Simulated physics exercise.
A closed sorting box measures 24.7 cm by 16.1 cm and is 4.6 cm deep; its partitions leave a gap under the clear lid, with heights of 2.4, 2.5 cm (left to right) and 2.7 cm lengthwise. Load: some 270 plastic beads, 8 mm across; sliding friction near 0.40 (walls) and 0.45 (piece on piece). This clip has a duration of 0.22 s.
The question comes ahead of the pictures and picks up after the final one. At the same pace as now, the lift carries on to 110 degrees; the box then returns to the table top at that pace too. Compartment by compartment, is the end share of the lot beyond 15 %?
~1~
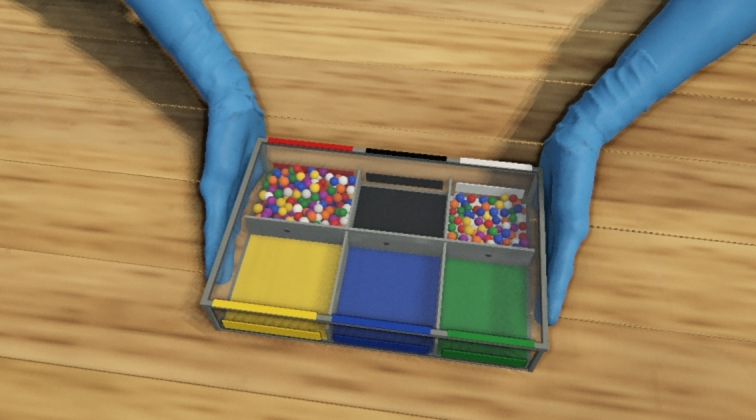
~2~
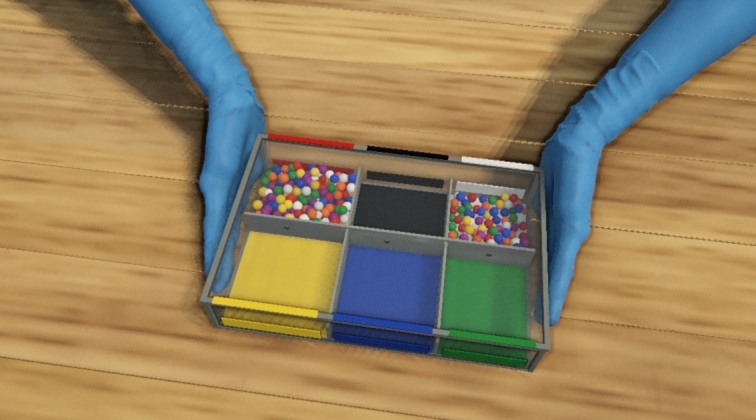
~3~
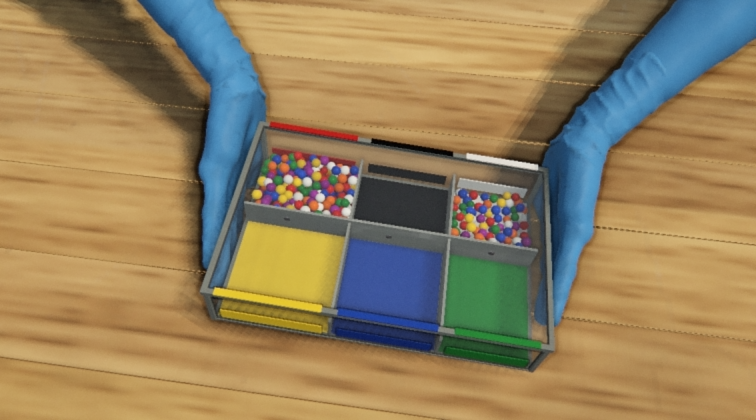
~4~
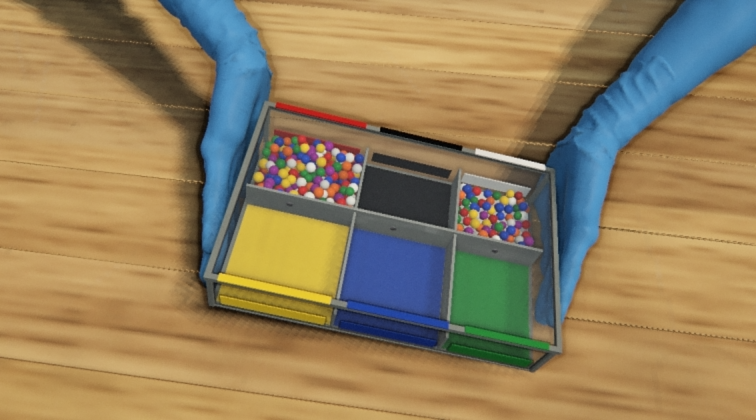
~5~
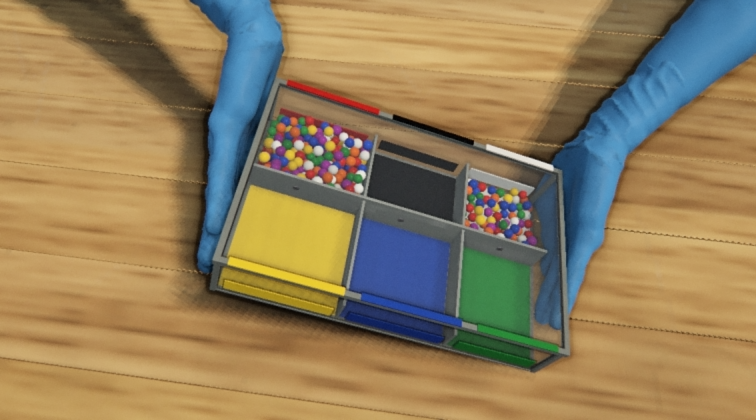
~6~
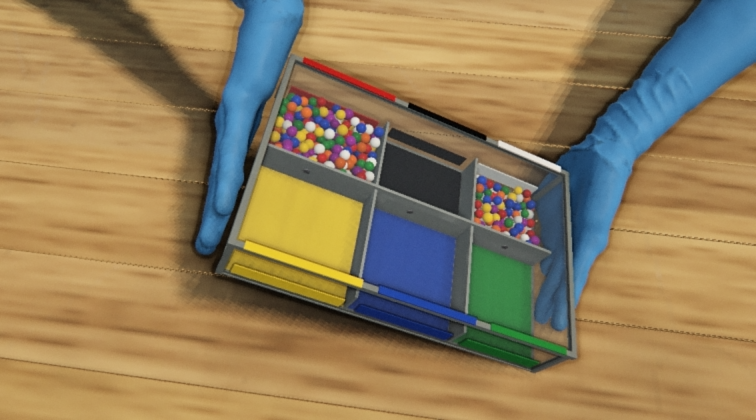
Red compartment: Not beyond; blue compartment: Not beyond; green compartment: Beyond; yellow compartment: Not beyond; white compartment: Beyond; black compartment: Not beyond.
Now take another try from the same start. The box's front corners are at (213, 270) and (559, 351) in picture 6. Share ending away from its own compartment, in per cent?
In that case some 70 per cent.
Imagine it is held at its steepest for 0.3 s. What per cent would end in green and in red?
Green 35, red 0.
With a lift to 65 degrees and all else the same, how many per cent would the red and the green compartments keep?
Red 30 %; green 5 %.
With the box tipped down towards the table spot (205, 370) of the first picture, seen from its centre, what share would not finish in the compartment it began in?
Roughly 60 percent of them.
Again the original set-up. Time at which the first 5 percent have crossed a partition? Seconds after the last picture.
Note: T close to 0.40 s.
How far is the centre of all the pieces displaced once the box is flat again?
Around 12.0 centimetres, start to finish.
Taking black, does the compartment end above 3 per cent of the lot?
Result for black: True.
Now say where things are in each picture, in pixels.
In the first picture, box tilt 0 degrees, front corners at (207, 301) and (542, 345); red 70 %, white 30 %.
In the second picture, box tilt 1 degrees, front corners at (207, 298) and (544, 345).
In the third picture, box tilt 5 degrees, front corners at (207, 289) and (548, 346), lowest corner right front.
In the fourth picture, box tilt 11 degrees, front corners at (211, 275) and (555, 348), lowest corner right front.
In the fifth picture, box tilt 17 degrees, front corners at (220, 258) and (563, 350), lowest corner right front.
In the sixth picture, box tilt 24 degrees, front corners at (235, 241) and (570, 353), lowest corner right front; red 70 %, white 30 %.
Then, 0.66 s after the last picture, tilt 109 degrees; red 25 %, green 10 %, white 45 %, black 15 %.
Then, 1.11 s after the last picture, tilt 46 degrees; red 5 %, green 25 %, white 65 %, black 10 %.
Then, 1.63 s after the last picture, tilt 0 degrees; red 5 %, green 25 %, white 65 %, black 10 %.
In the end, red 5 %, blue 0 %, green 25 %, yellow 0 %, white 65 %, black 10 %.
